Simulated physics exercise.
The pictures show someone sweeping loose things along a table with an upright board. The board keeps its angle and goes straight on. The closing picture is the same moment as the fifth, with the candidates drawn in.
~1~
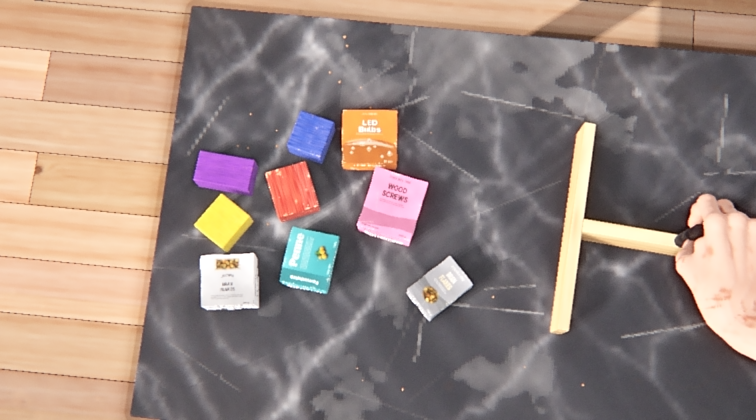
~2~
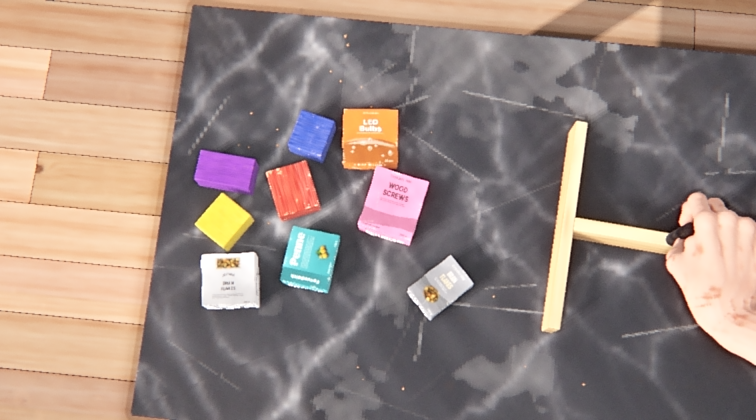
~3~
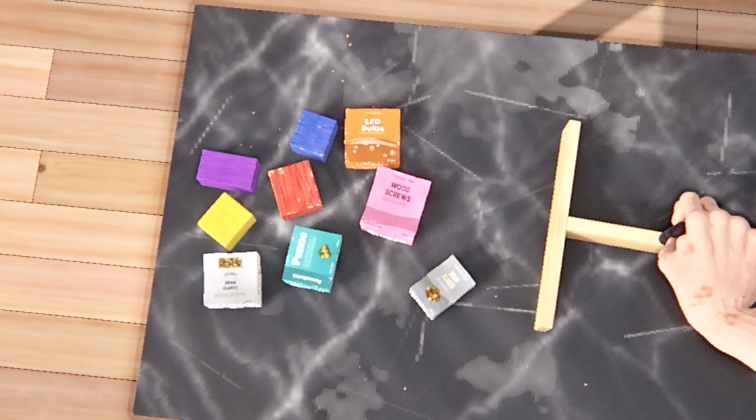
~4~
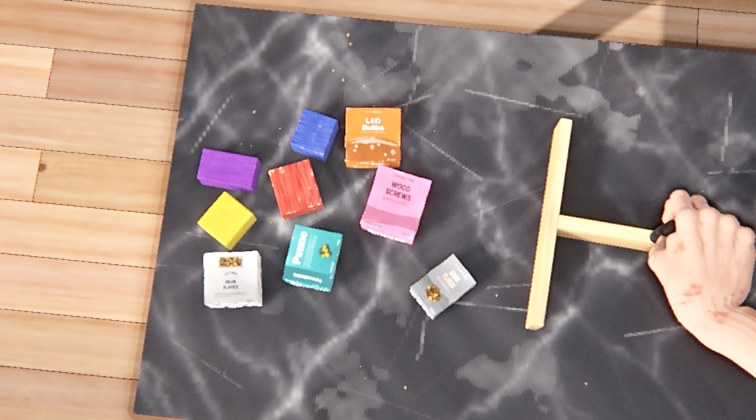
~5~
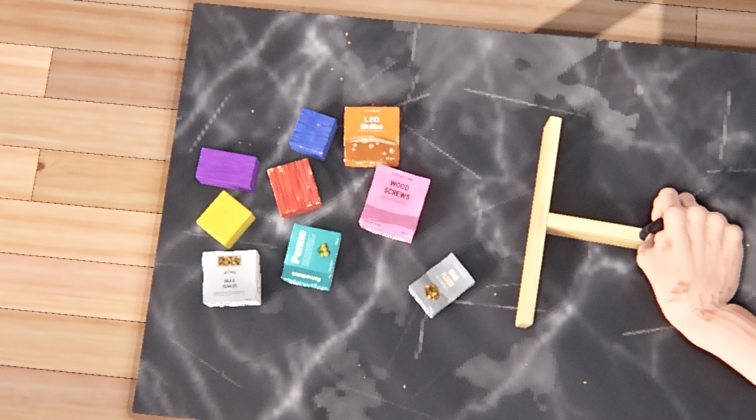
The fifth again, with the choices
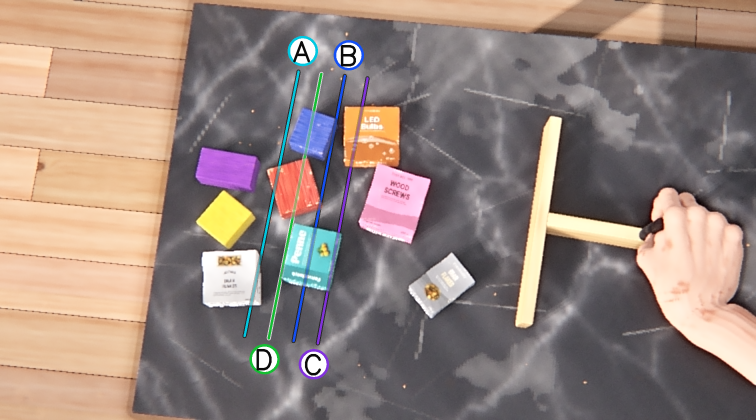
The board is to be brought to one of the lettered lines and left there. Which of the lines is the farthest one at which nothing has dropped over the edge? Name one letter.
Stop at D.
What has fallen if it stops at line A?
It is the purple block.
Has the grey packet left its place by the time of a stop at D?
Yes.
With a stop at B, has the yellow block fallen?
No.
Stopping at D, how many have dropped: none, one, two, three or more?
The count is none.
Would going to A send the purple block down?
Yes.
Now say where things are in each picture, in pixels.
Orange box (370, 140); yellow block (224, 223); white packet (230, 282), in the first picture.
Board (569, 223); red block (294, 191), in the second picture.
Board (562, 222); grey packet (442, 288), in the third picture.
Board (552, 220); blue block (315, 135), in the fourth picture.
Board (542, 218); orange box (372, 138); yellow block (226, 220); white packet (232, 279), in the fifth picture.
On the marked copy, A at (272, 200); B at (320, 204); C at (343, 206); D at (296, 202).
Taking D. A third of the way, board (453, 209); grey packet (402, 289); purple block (228, 170).
Two thirds of the way, board (364, 201); red block (283, 184); blue block (299, 134).
When it is over, board (297, 194); purple block (175, 165); yellow block (189, 215); nothing has fallen.
As for the rest, A drops the purple block; B is safe but short; C is safe but short.
